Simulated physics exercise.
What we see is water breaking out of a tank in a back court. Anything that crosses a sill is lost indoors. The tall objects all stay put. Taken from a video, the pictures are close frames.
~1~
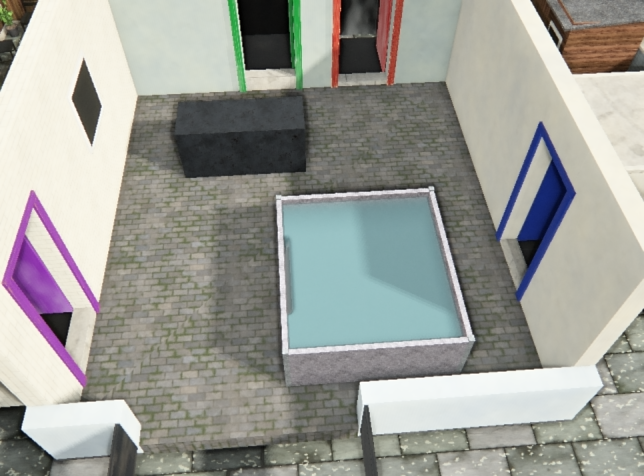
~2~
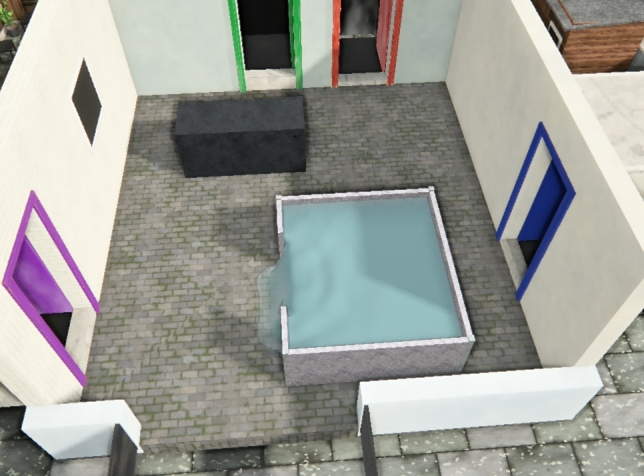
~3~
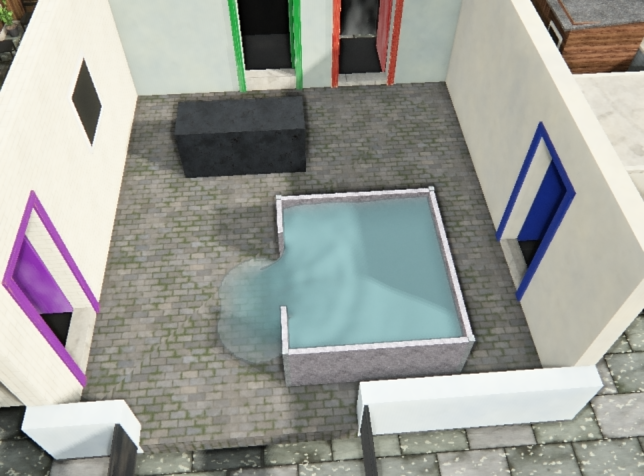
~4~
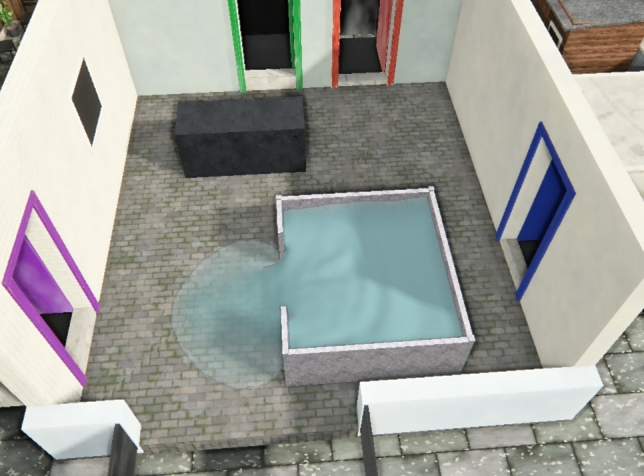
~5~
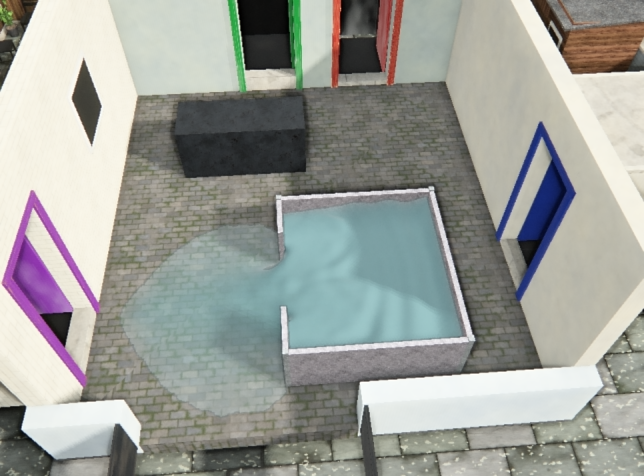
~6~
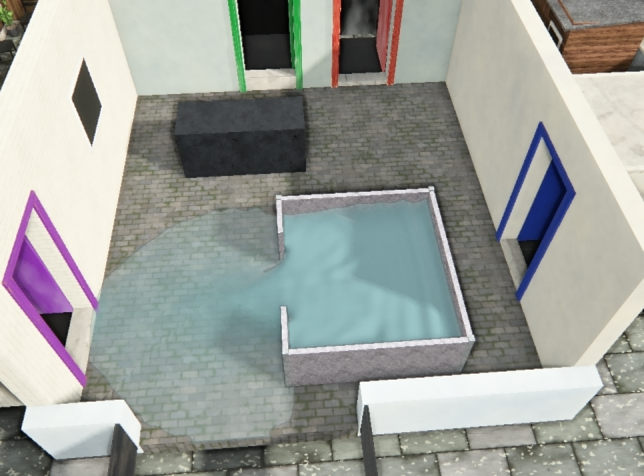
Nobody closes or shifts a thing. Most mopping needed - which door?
Purple door.
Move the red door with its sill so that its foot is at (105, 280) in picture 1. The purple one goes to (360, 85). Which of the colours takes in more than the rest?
The one in red.
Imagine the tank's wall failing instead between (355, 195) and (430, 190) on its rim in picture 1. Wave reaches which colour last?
It's the purple door.
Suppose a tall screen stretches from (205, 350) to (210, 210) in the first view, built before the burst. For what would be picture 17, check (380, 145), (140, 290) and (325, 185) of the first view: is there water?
One by one: Submerged, unwetted, submerged.
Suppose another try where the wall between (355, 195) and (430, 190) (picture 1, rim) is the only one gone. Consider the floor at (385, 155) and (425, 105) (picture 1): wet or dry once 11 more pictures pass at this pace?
Point one soaked, point two soaked.
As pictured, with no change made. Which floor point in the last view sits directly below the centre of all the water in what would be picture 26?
Centre point: Around (251, 268).
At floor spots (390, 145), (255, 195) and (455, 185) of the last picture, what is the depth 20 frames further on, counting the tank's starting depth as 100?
Estimate: 0, 2, 0 %.
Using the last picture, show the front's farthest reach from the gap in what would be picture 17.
Close to (138, 99).
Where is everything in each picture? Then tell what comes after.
In the first picture, the water tank at (366, 266) is whole and still.
In the second picture, the front is at (273, 344), out from the gap at (286, 294).
In the third picture, the front is at (230, 343), out from the gap at (287, 295).
In the fourth picture, water pours out at (287, 295) and has run to (179, 326).
In the fifth picture, water pours out at (287, 294) and has run to (128, 325).
In the sixth picture, water pours out at (286, 294) and has run to (90, 353).
A moment on, water covers 30 % of the floor; red door not reached, purple door a lot in, green door not reached, blue door not reached.
Next, water covers 35 % of the floor; red door not reached, purple door a lot in, green door not reached, blue door not reached.
Then, water covers 45 % of the floor; red door not reached, purple door a lot in, green door wet at the sill, nothing in, blue door not reached.
Later, water covers 80 % of the floor; red door wet at the sill, nothing in, purple door a lot in, green door wet at the sill, nothing in, blue door not reached.
In the end, water covers 100 % of the floor; red door wet at the sill, nothing in, purple door a lot in, green door wet at the sill, nothing in, blue door wet at the sill, nothing in; the purple door has let in the most.
